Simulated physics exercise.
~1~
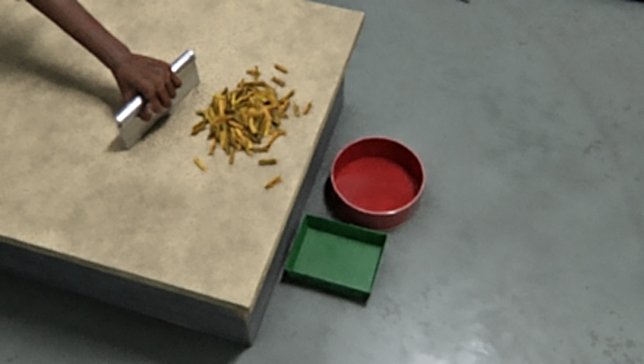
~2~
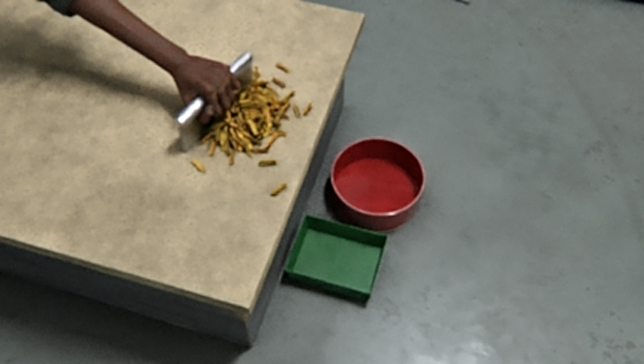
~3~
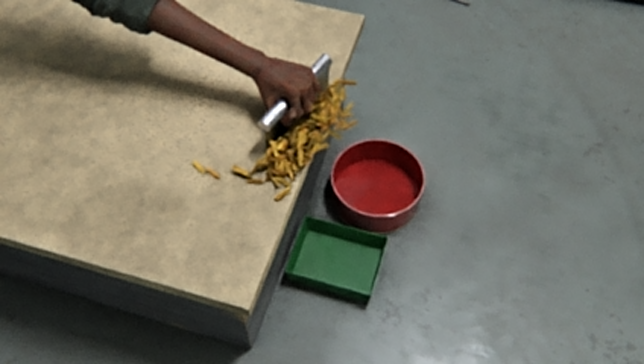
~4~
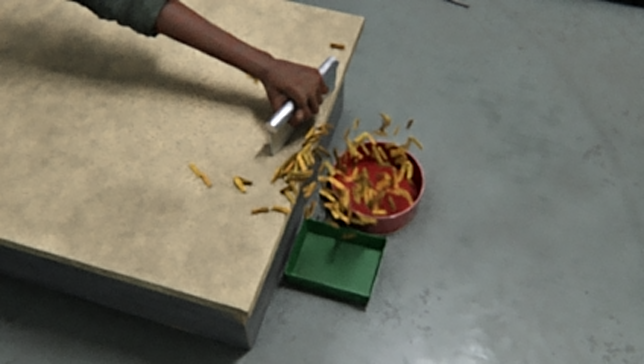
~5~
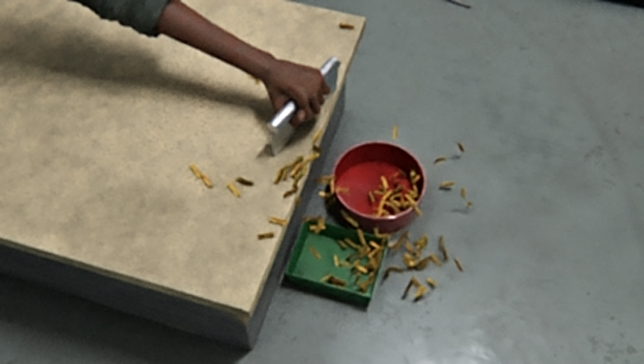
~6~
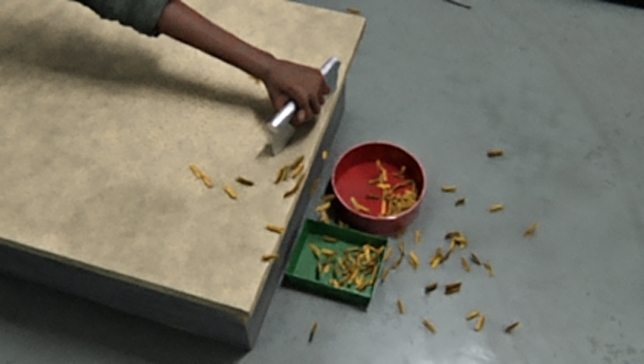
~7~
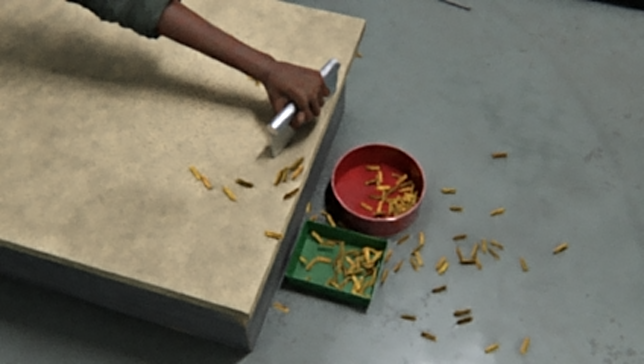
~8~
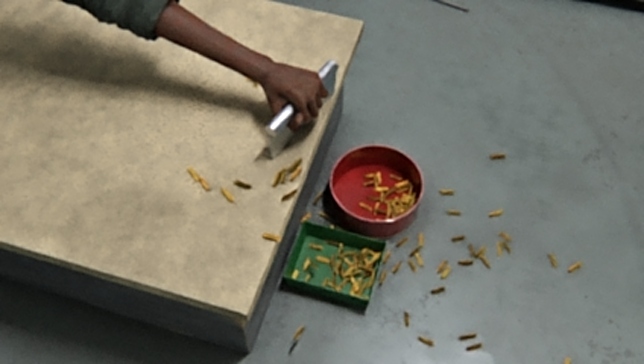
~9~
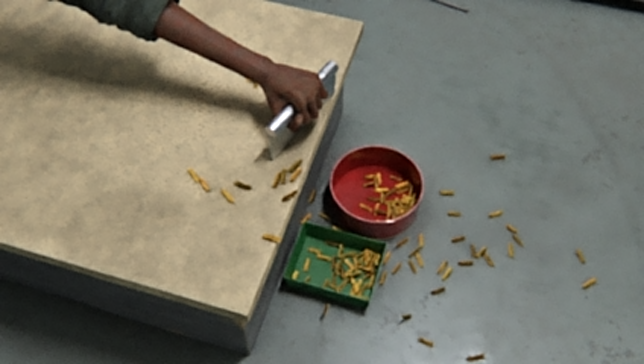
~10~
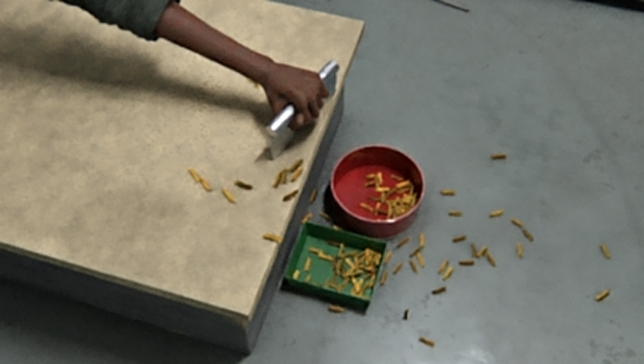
At first, a hand holds a metal scraper to the left of a loose pile of yellowish pasta pieces on a tan tabletop, with a round red pot and a green tin below the edge. The hand pushes the scraper right, into the pile, bunching the pieces toward the edge. Then it stops near the brink as the pieces spill over, dropping into the pot and the tin. Others scatter across the grey floor, some sliding farther out. Finally, the hand rests still, with pasta in both containers, many pieces on the floor and a few left on the tabletop.
